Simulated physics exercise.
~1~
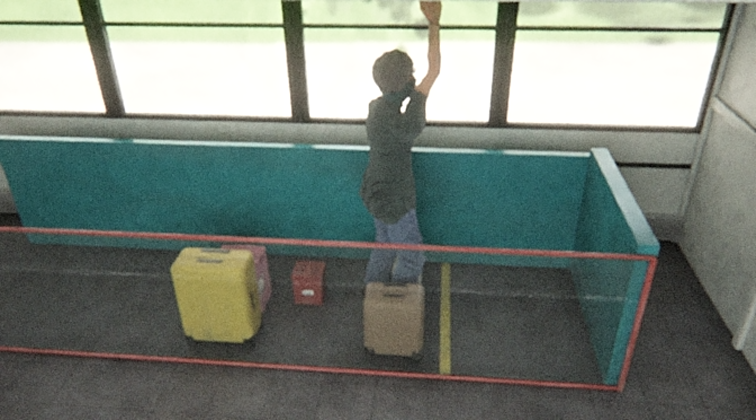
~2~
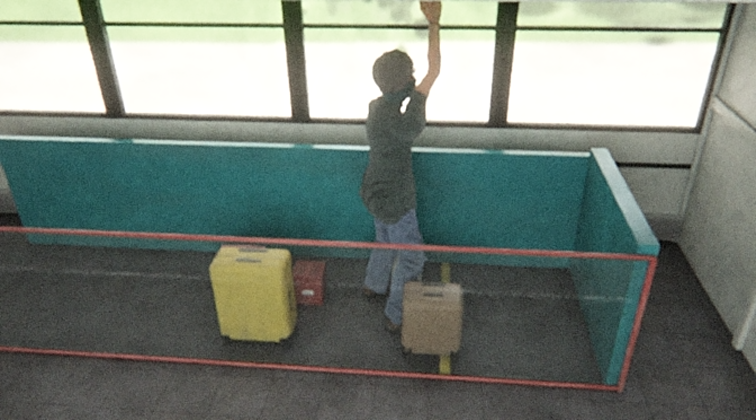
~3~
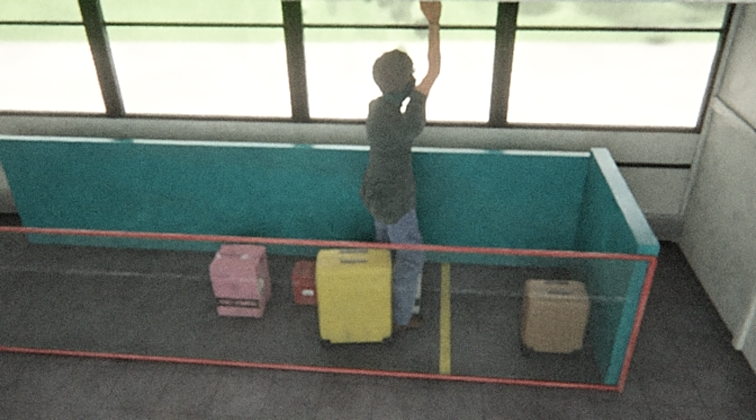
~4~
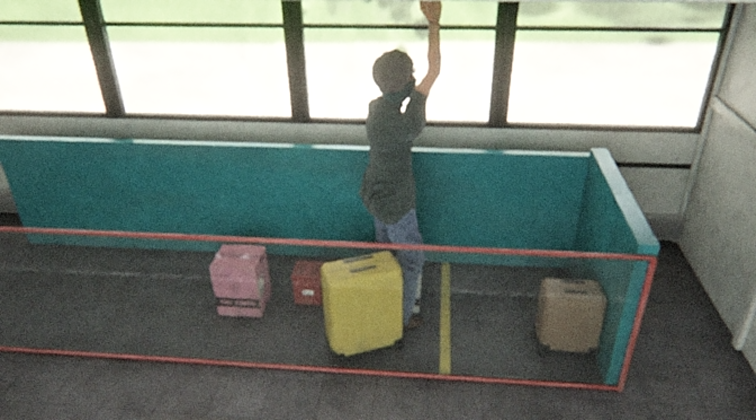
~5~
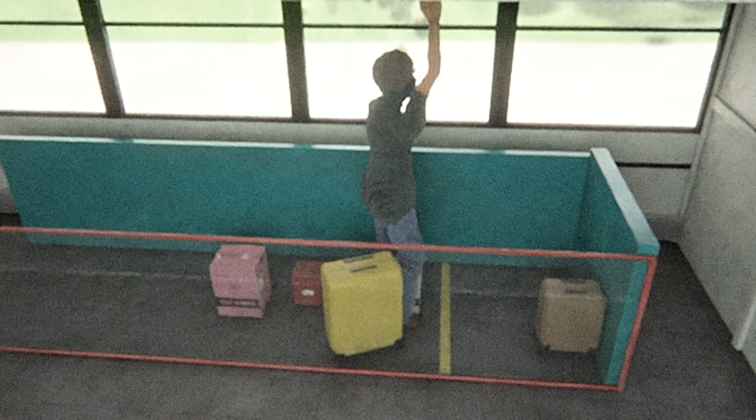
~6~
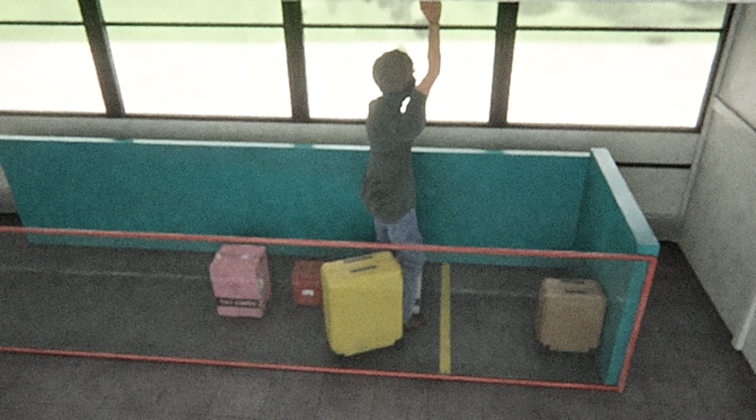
Yellow and brown wheeled cases rolling right past a standing passenger, the brown crossing a yellow line, the yellow stopping short.
